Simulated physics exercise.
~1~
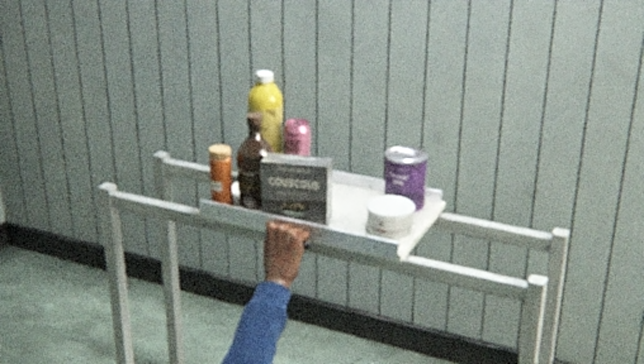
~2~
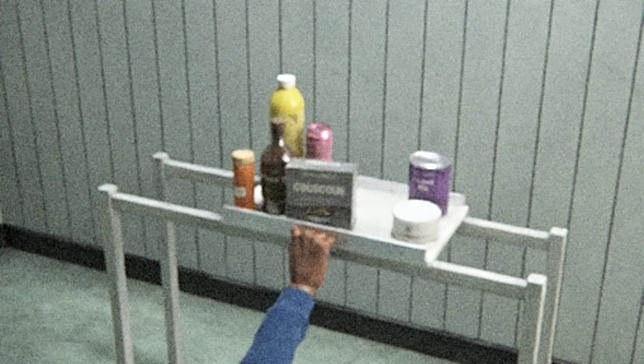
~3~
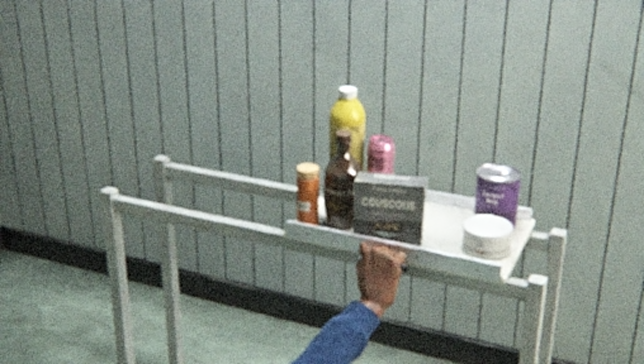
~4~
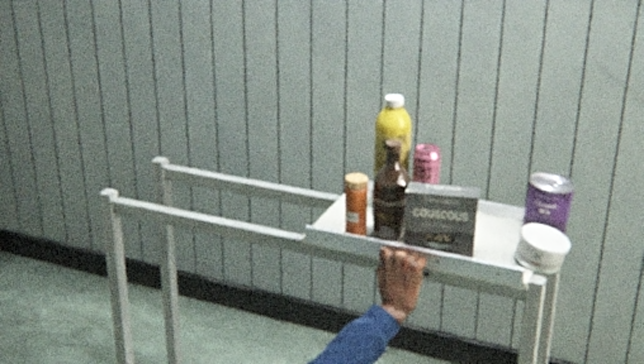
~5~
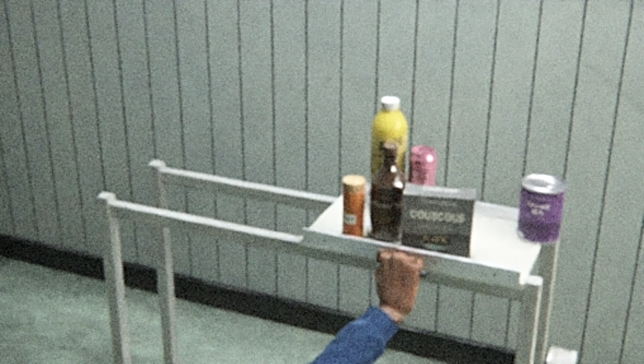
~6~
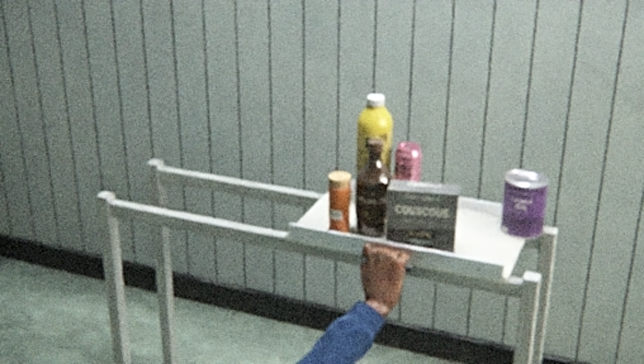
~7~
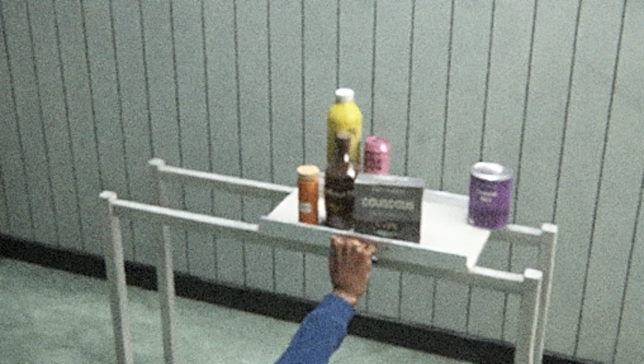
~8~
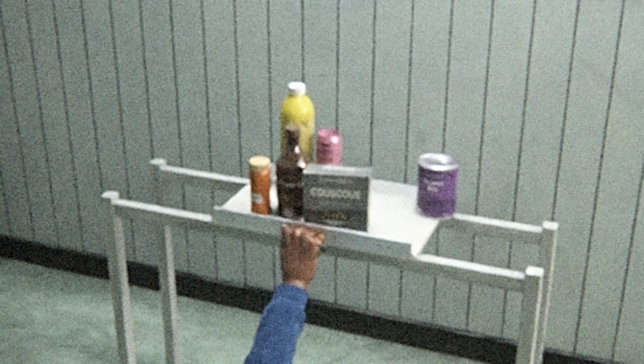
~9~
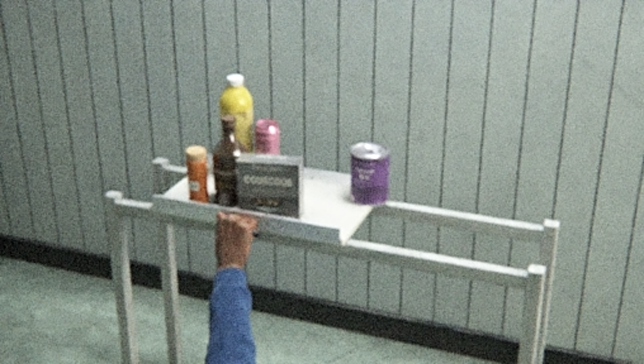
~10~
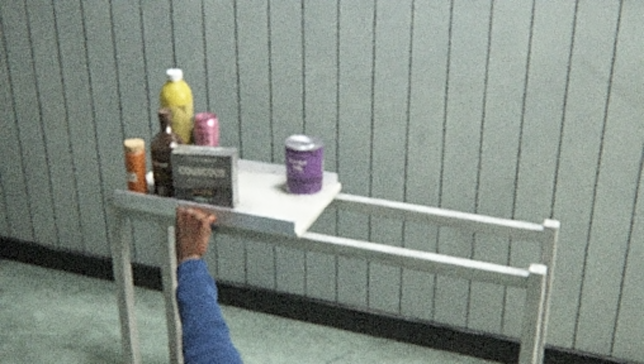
Beside a grey panelled wall, a hand slides a loaded tray right along rails, a white tub falling off, then back left.
